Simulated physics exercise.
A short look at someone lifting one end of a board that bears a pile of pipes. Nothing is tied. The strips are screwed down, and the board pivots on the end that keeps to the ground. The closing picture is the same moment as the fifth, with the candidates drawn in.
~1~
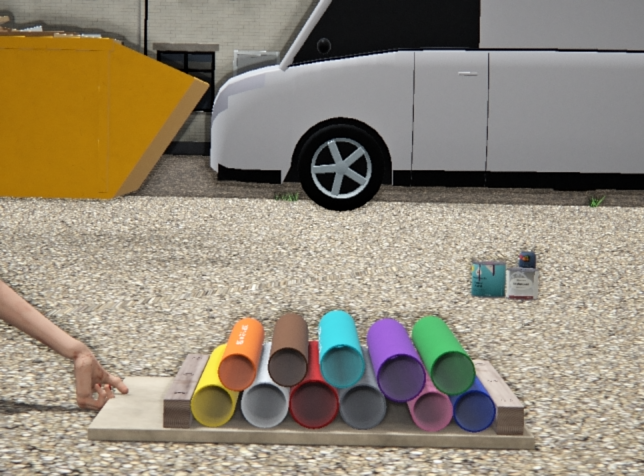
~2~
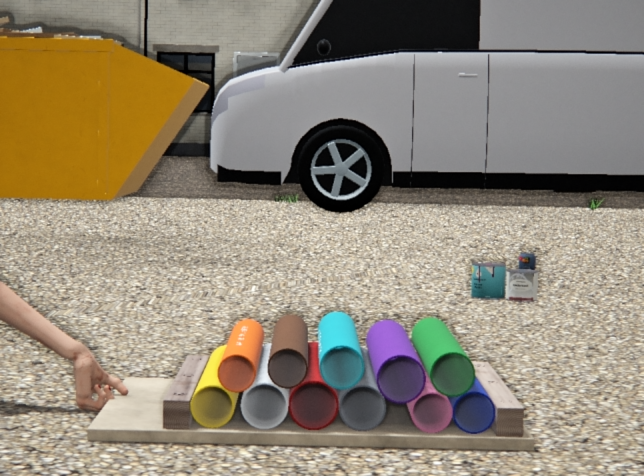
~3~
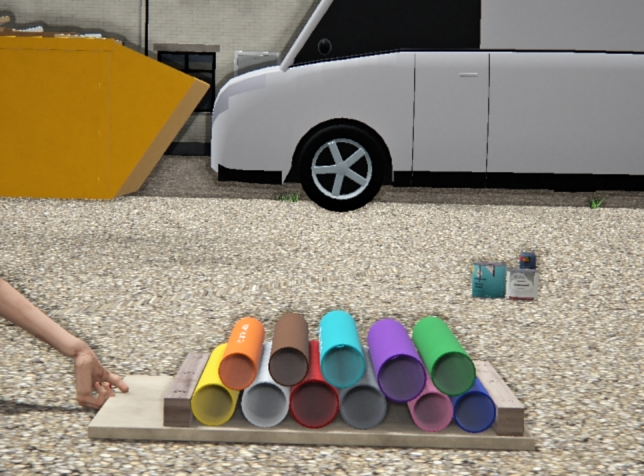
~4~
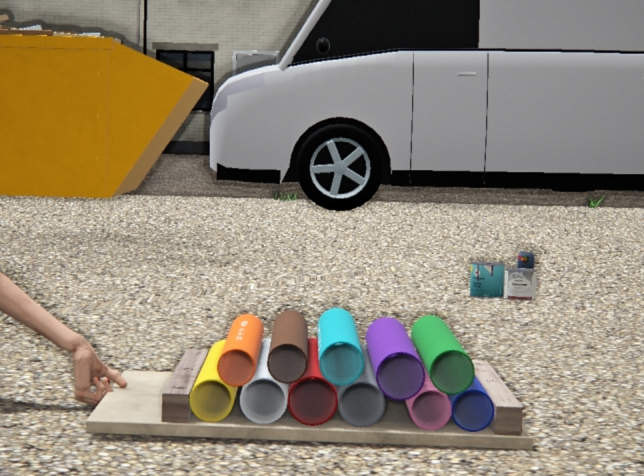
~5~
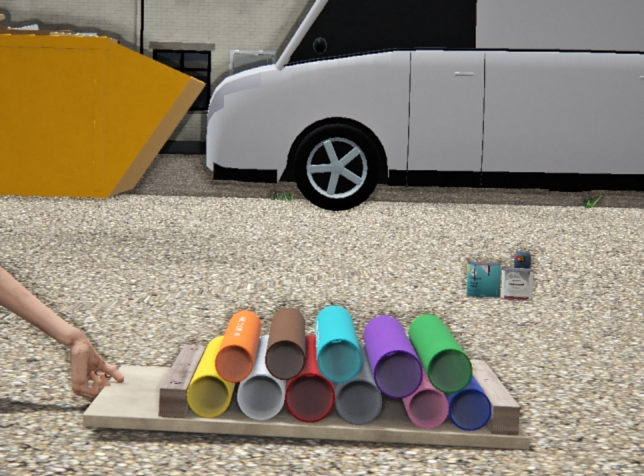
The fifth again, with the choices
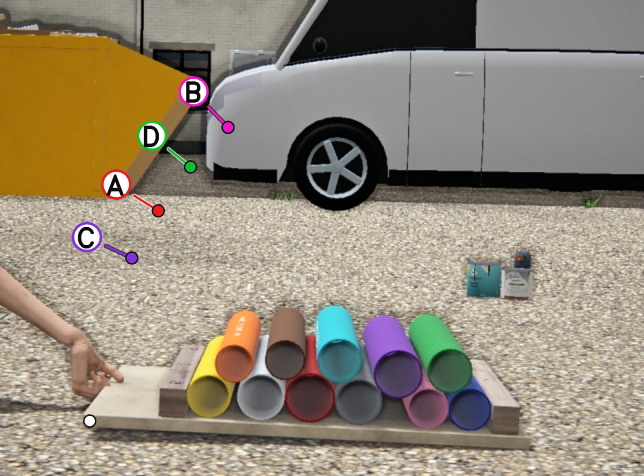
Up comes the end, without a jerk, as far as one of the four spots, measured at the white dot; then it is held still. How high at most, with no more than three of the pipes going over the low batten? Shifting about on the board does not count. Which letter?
Lift it to A and no more.
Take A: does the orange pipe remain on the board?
Yes.
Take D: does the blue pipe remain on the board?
Yes, with D.
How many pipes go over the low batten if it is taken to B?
The count is five.
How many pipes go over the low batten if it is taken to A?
With A, three.
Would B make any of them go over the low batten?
At B: Yes.
On the marked copy, A at (158, 211); B at (228, 128); C at (132, 258); D at (190, 167); the white dot at (90, 421).
Taking A. A third of the way, board at 18°.
Two thirds of the way, board at 31°.
When it is over, board at 31°, three over the low batten (turquoise, purple, green).
As for the rest, B five over the low batten; C two over the low batten (purple, green); D five over the low batten.
